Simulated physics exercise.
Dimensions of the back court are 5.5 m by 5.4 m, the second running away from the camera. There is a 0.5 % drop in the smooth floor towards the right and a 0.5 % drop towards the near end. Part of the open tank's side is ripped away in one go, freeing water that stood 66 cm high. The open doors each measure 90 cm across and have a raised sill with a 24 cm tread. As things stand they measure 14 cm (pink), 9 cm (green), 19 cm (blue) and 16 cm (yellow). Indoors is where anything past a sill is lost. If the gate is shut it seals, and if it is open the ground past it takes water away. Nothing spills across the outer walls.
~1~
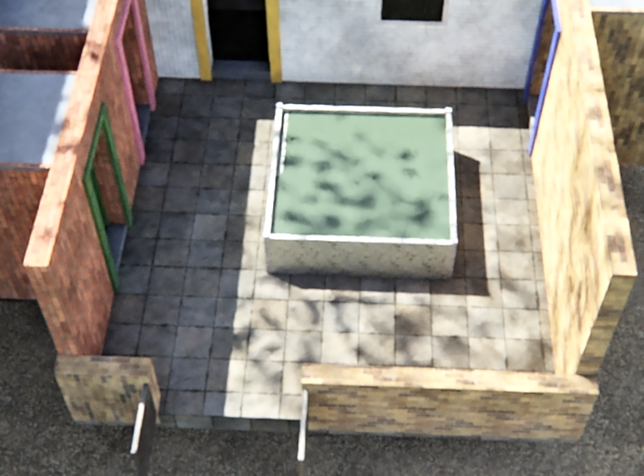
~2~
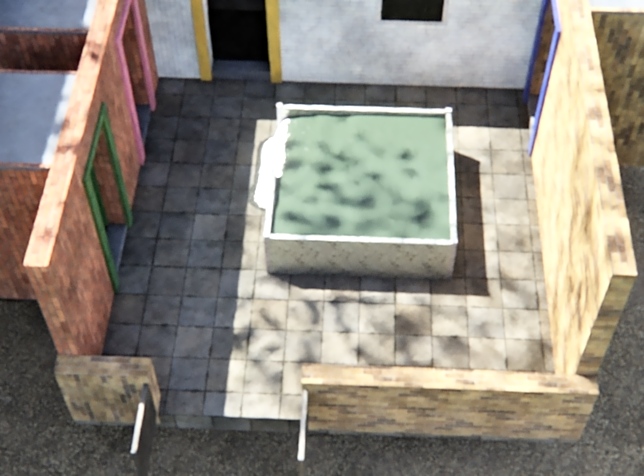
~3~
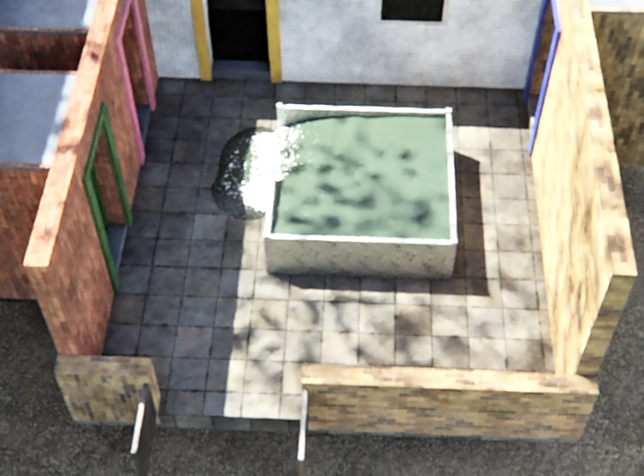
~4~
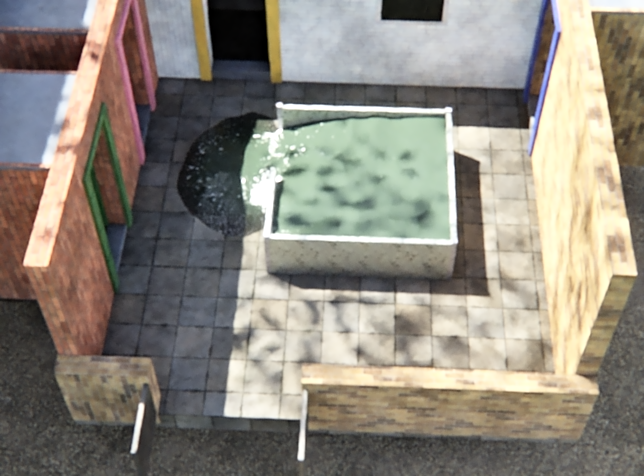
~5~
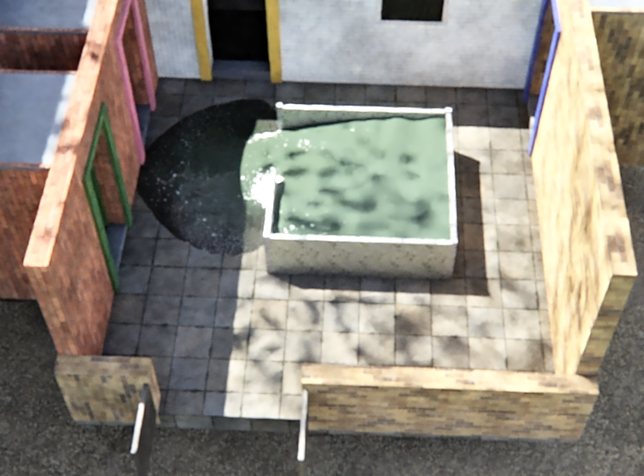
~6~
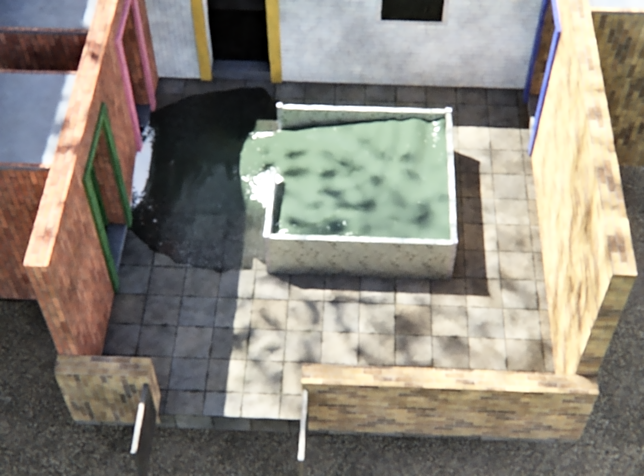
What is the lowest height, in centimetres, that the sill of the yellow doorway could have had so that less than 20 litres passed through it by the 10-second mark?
About 16 cm.
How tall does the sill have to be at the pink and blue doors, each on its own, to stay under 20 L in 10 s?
You'd want some 33 cm at pink and some 14.5 cm at blue.
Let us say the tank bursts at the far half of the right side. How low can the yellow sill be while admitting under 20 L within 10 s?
About 11.0 cm.
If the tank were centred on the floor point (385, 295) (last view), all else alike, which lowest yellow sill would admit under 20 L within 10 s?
In that case about 12.5 cm.
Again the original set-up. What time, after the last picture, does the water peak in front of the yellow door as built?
Crest at t of about 1.8 s.
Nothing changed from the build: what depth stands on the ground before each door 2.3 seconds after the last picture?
Centimetres: Pink = 30, green = 14, blue = 0, yellow = 18.
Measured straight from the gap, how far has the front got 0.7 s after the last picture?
Near 3.2 metres, give or take.
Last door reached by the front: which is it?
It's the blue one.
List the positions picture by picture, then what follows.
In the first frame, still water, 66 cm deep, in the open tank at (362, 175); the yellow door at (237, 28) is dry.
In the second frame, the gap is at (280, 161), the front 0.3 m out at (254, 199); the back of the open tank holds 66 cm.
In the third frame, water pours out at (280, 164) and has run 0.8 m, to (219, 194); about 11 cm deep outside, 66 cm at the back.
In the fourth frame, water pours out at (280, 165) and has run 1.3 m, to (185, 190); about 8 cm deep outside, 66 cm at the back.
In the fifth frame, the gap is at (280, 165), the front 1.9 m out at (142, 185); the back of the open tank holds 66 cm.
In the sixth frame, water pours out at (280, 165) and has run 2.1 m, to (134, 148); about 6 cm deep outside, 65 cm at the back; 0.5 m in a straight line remain to the yellow door at (237, 28).
Then, 0.7 s after the last picture water covers 25 % of the floor, deepest (42 cm) near (158, 84); 8 cm at the yellow door, 0 litres in over its 16 cm sill.
Then, 2.3 s after the last picture water covers 45 % of the floor, deepest (34 cm) near (158, 84); 18 cm at the yellow door, 7 litres in over its 16 cm sill.
Then, 9.3 s after the last picture water covers 95 % of the floor, deepest (14 cm) near (384, 404); 9 cm at the yellow door, 19 litres in over its 16 cm sill.
At the yellow door as built, the water peaked near 20 cm, 1.7 s after the last picture.
Run again over the same 10 s with other heights there, 50 litres in over 13 cm, 11 litres over 17.5 cm. The limit of 20 litres is kept from about 16 cm up.
